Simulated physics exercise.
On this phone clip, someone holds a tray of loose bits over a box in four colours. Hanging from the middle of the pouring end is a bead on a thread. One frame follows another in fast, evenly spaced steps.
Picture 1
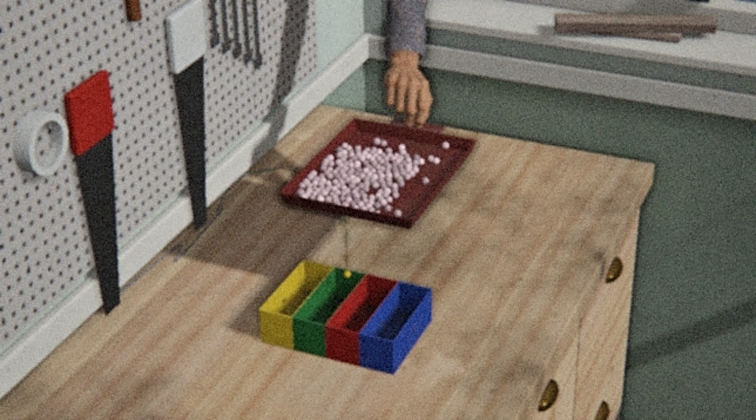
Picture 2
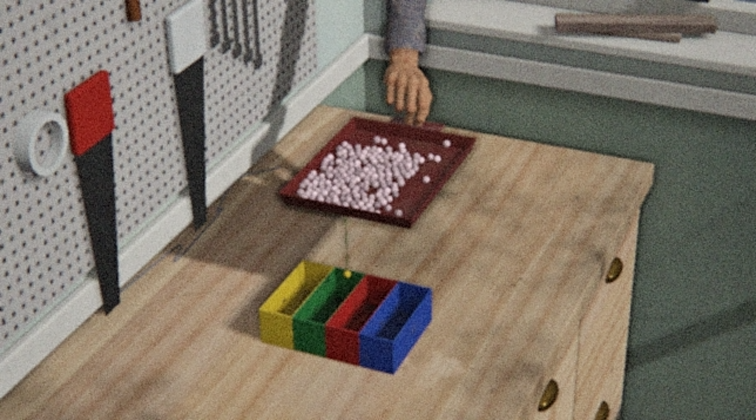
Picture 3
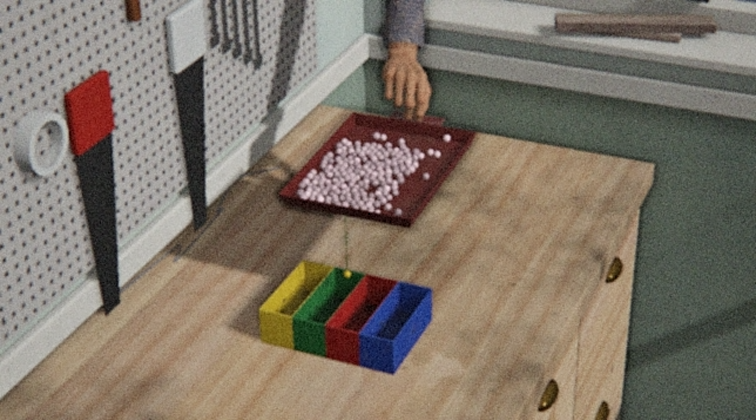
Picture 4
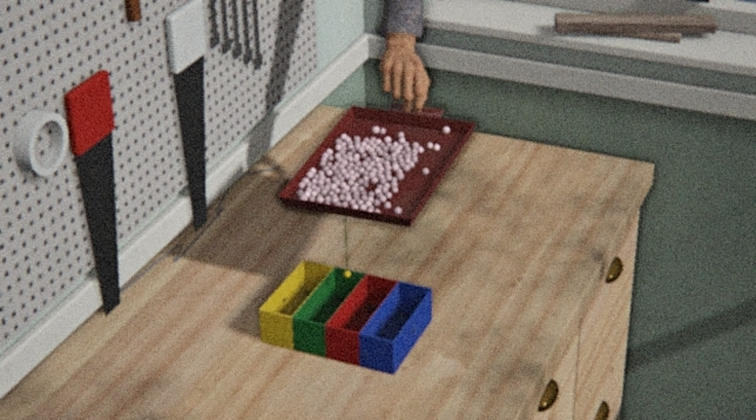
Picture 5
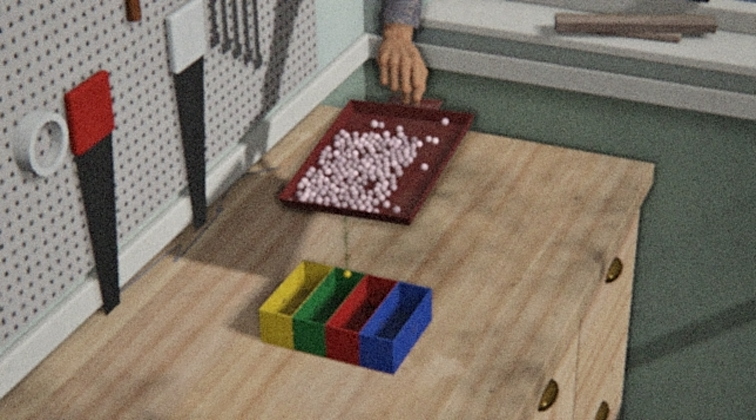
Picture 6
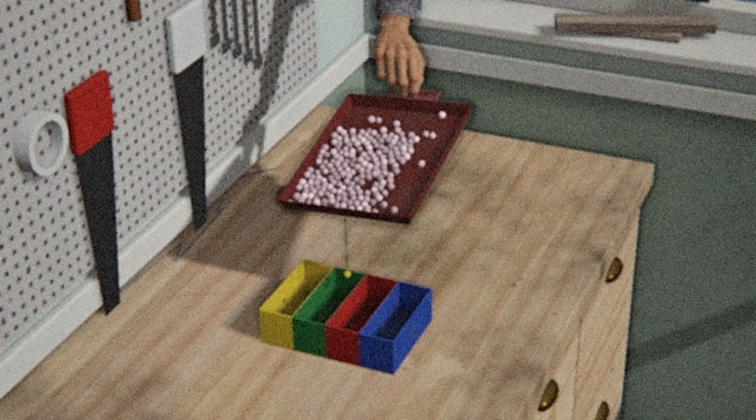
On a wooden workbench, a hand gradually raises the far end of a red tray of pale beads.
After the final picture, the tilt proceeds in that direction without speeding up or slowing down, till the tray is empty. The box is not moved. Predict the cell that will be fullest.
I would say the yellow cell.
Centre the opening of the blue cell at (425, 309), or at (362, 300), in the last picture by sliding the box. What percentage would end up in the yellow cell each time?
About 20 per cent first, then about 40 per cent.
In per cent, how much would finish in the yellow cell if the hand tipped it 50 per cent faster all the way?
Roughly 40 in a hundred.
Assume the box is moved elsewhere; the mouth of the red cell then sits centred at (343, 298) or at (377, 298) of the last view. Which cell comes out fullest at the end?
Result 1: The cell in yellow; result 2: The cell in yellow.
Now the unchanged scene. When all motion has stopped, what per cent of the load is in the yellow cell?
Result: Around 40 in a hundred.
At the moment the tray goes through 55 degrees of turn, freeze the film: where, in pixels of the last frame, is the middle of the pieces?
Near the pixel (319, 191).
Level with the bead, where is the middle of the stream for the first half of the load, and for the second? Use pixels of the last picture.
Around (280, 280) at first; around (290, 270) after that.
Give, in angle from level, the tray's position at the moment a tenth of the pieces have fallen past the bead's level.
65°.
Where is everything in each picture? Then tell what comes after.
In the first picture, corners of the pouring end (285, 191) and (410, 217), level; middle of the load (362, 177), sugar pearls; bead on its thread (347, 274); yellow cell (276, 326); green cell (309, 334); red cell (343, 342); blue cell (377, 351).
In the second picture, corners of the pouring end (284, 192) and (410, 217), level; middle of the load (362, 176).
In the third picture, corners of the pouring end (284, 193) and (409, 216), tipped barely, lowest at the left corner; middle of the load (362, 174).
In the fourth picture, corners of the pouring end (284, 194) and (409, 215), tipped a little, lowest at the left corner; middle of the load (361, 171).
In the fifth picture, corners of the pouring end (283, 196) and (408, 215), tipped a little, lowest at the left corner; middle of the load (360, 169).
In the sixth picture, corners of the pouring end (283, 197) and (407, 214), tipped a little, lowest at the left corner; middle of the load (357, 167), roughly two thirds on the move; yellow cell (276, 326); green cell (309, 334); red cell (343, 342); blue cell (377, 351).
Just after the last frame, tray tipped steeply; almost all on the tray; about a tenth falling or outside the box.
A moment on, tray tipped right over; about a tenth on the tray; roughly a third in the yellow cell; about a tenth in the green cell; just a few in the red cell; roughly half falling or outside the box.
Further on, tray tipped past a quarter turn; roughly a third in the yellow cell; about a tenth in the green cell; just a few in the red cell; roughly half falling or outside the box.
When it is over, tray tipped past a quarter turn; roughly a third in the yellow cell; about a tenth in the green cell; just a few in the red cell; not one in the blue cell; roughly half outside the box.
